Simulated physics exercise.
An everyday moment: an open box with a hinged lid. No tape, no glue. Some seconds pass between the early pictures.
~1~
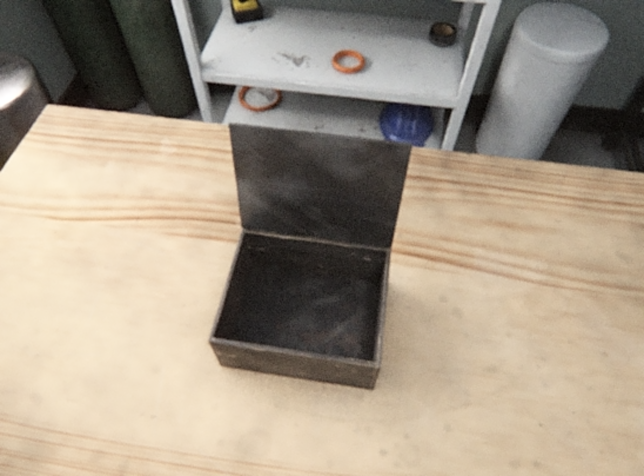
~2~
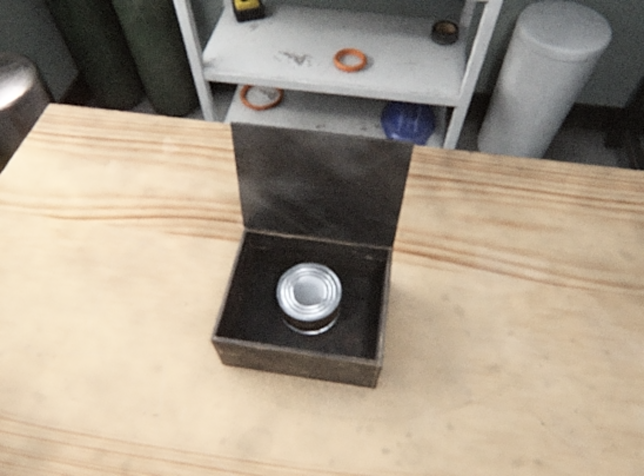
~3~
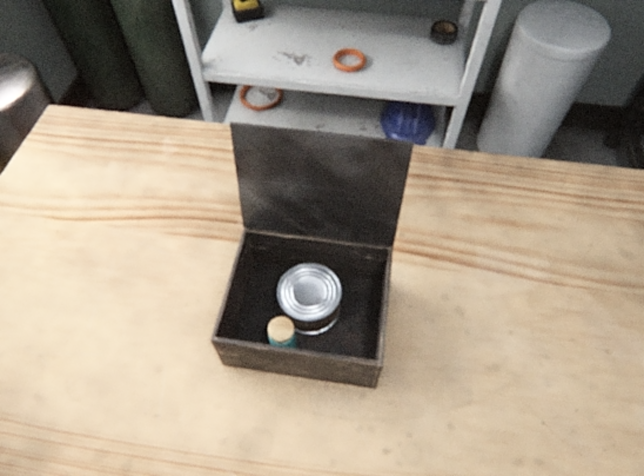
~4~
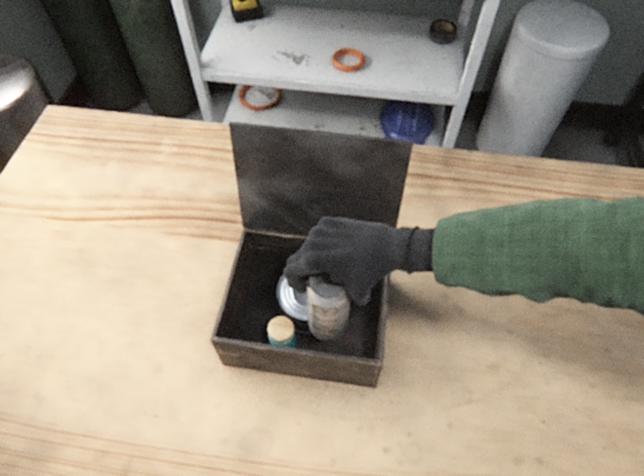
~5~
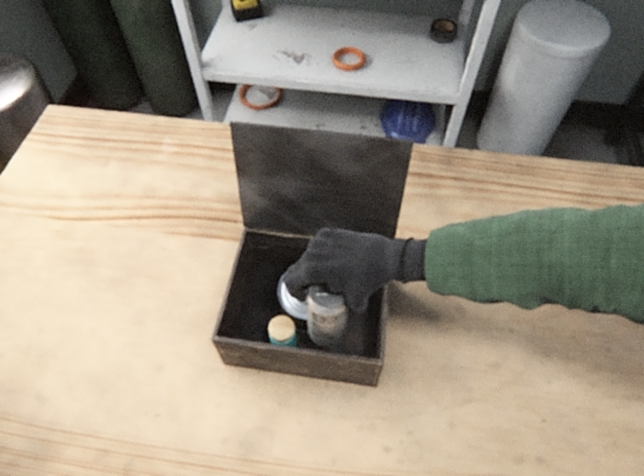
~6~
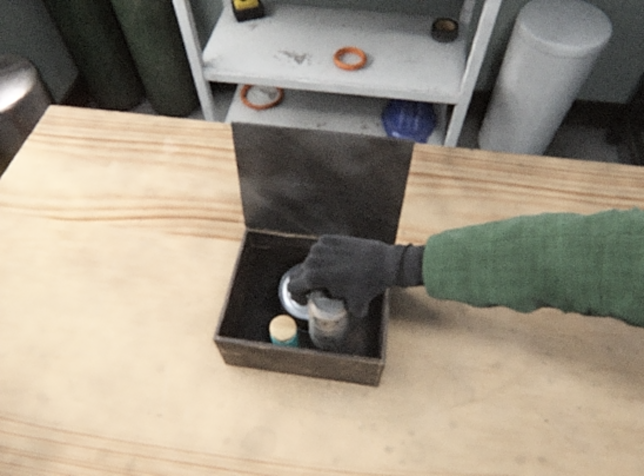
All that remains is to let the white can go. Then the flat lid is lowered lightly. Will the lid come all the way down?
In the end the lid will not close.
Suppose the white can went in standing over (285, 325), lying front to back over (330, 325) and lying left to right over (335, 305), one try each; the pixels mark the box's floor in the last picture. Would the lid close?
First try: It closes; second try: It closes; third try: It will not close.
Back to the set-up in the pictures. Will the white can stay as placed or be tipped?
It keeps its pose.
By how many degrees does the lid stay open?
Some 16° above the rim.
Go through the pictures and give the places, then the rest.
The last thing is not in view yet, in the first frame.
The last thing is not in view yet; brown tub (310, 298), in the second frame.
The last thing is not in view yet; brown tub (310, 298), in the third frame.
On its way; white can (329, 305), in the fourth frame.
On its way; white can (327, 313), in the fifth frame.
In place under the hand; white can (329, 317), in the sixth frame.
Then, 0.80 s after the last picture, lid starting down; white can slid about its own width near (329, 333).
Then, 1.40 s after the last picture, lid 72° above the rim; white can slid about its own width near (329, 333).
Then, 1.70 s after the last picture, lid 52° above the rim; white can slid about its own width near (329, 333).
Then, 2.00 s after the last picture, lid 28° above the rim; white can slid about its own width near (329, 333).
At rest, lid 17° above the rim; moved from the start, white can; the other 2 in place. Seen from the same camera at the end, white can near (329, 333).
